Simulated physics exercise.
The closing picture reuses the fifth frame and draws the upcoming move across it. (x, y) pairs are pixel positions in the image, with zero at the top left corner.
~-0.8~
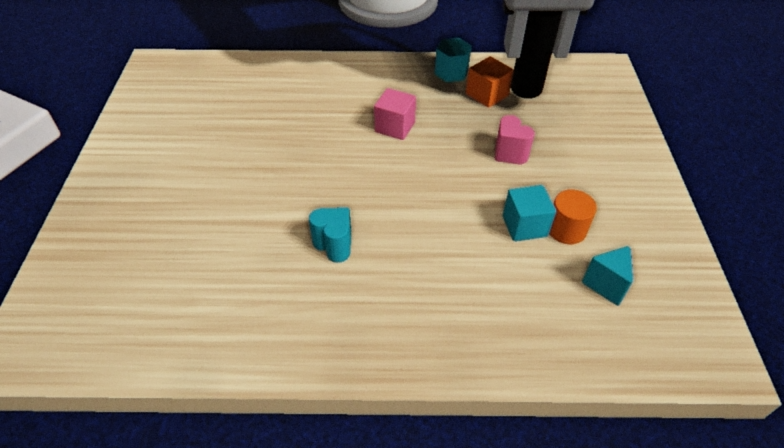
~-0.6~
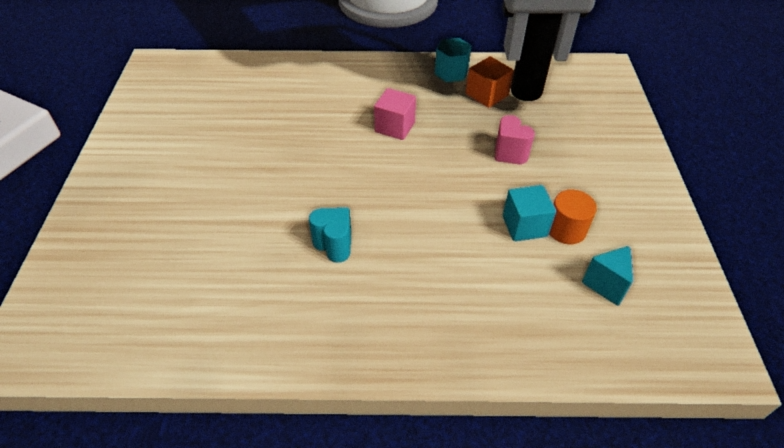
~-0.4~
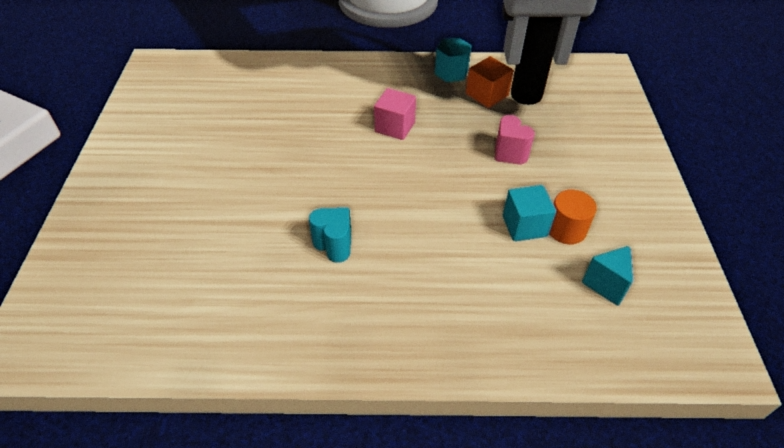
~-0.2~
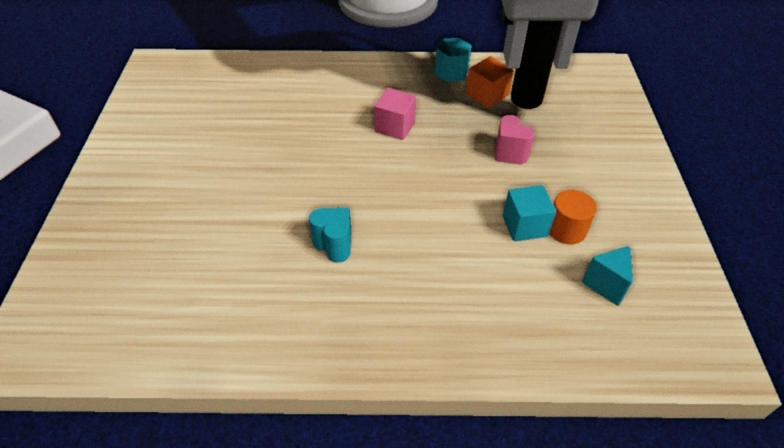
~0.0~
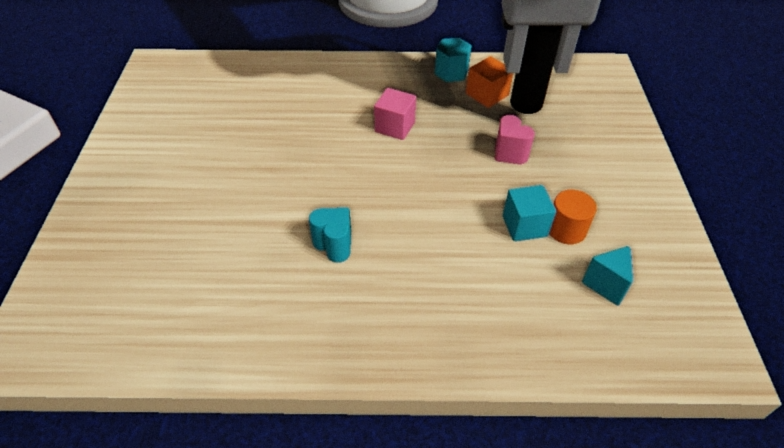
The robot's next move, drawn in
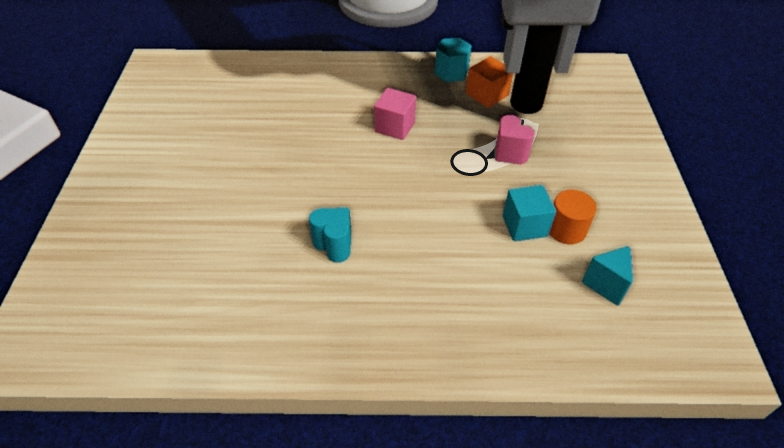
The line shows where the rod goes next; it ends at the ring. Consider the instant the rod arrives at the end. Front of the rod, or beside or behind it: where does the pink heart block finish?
The pink heart block is left behind or beside.
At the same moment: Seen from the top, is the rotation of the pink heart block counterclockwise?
In short: Yes.
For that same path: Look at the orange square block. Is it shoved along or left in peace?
Stays where it is.
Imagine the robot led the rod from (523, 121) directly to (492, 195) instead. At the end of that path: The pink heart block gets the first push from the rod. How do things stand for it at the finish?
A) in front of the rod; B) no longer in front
A
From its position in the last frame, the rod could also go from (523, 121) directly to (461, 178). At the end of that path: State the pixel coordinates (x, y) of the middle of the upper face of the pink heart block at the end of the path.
Put as a pixel place, it's (507, 150).
Drawn move, from (523, 121) via (516, 140) and (497, 154), ending at (469, 162).
The first path, step by step. Halfway along, rod (511, 132); pink heart block (511, 143), turned 25° anticlockwise.
At the end, rod (471, 147); orange square block still; pink heart block (503, 153), turned 80° anticlockwise.
